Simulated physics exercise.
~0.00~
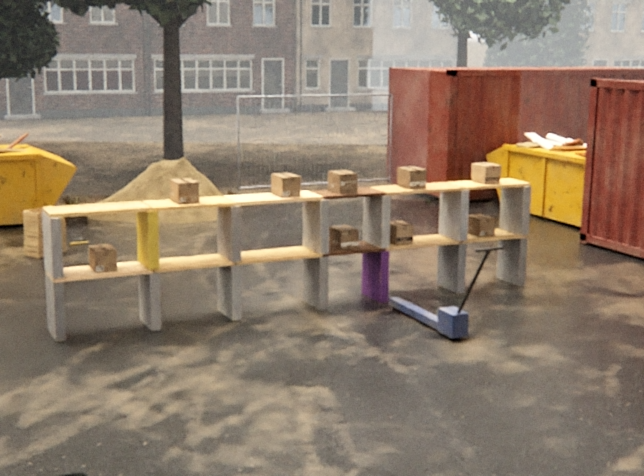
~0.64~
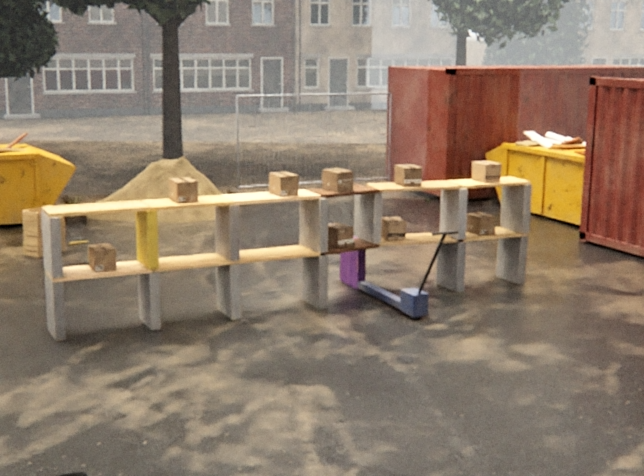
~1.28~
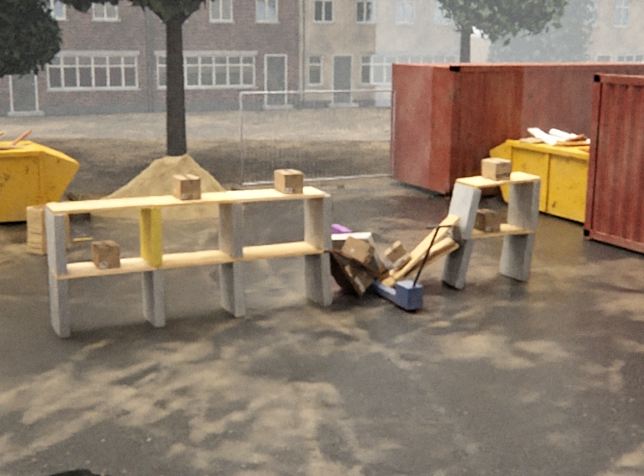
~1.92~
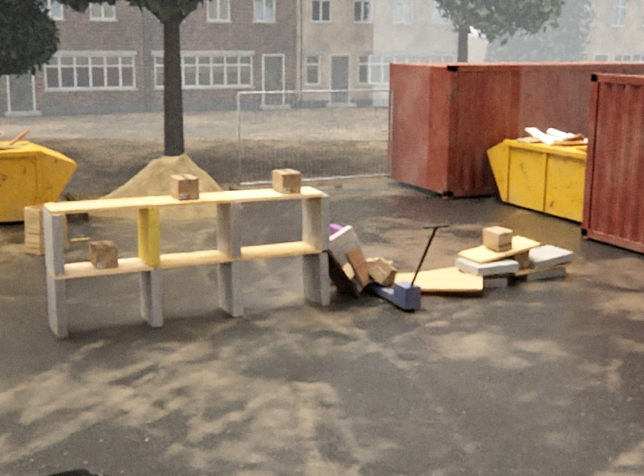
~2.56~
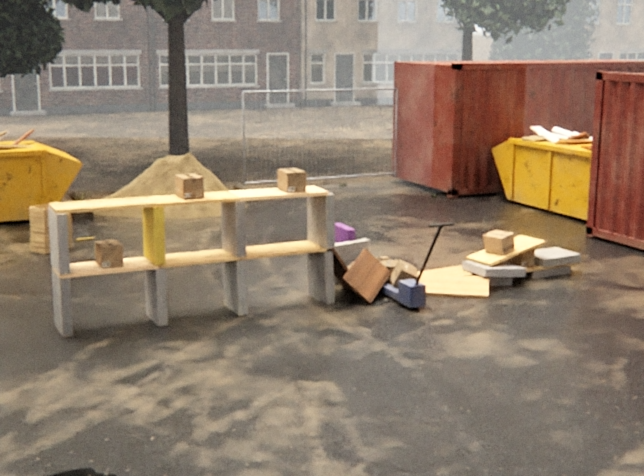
A low blue jack with an upright handle slides leftward along the ground toward the purple support near the middle of a long two-tier shelf of boards, grey uprights and small boxes in a paved yard. It pushes the purple upright left, and the boards above begin to sag and shift. The middle spans then collapse in a heap around the jack, leaving a short section at the right leaning. That section falls too, ending flat in a low pile with a box on top. The left part, including the yellow upright, still stands with three boxes on it.
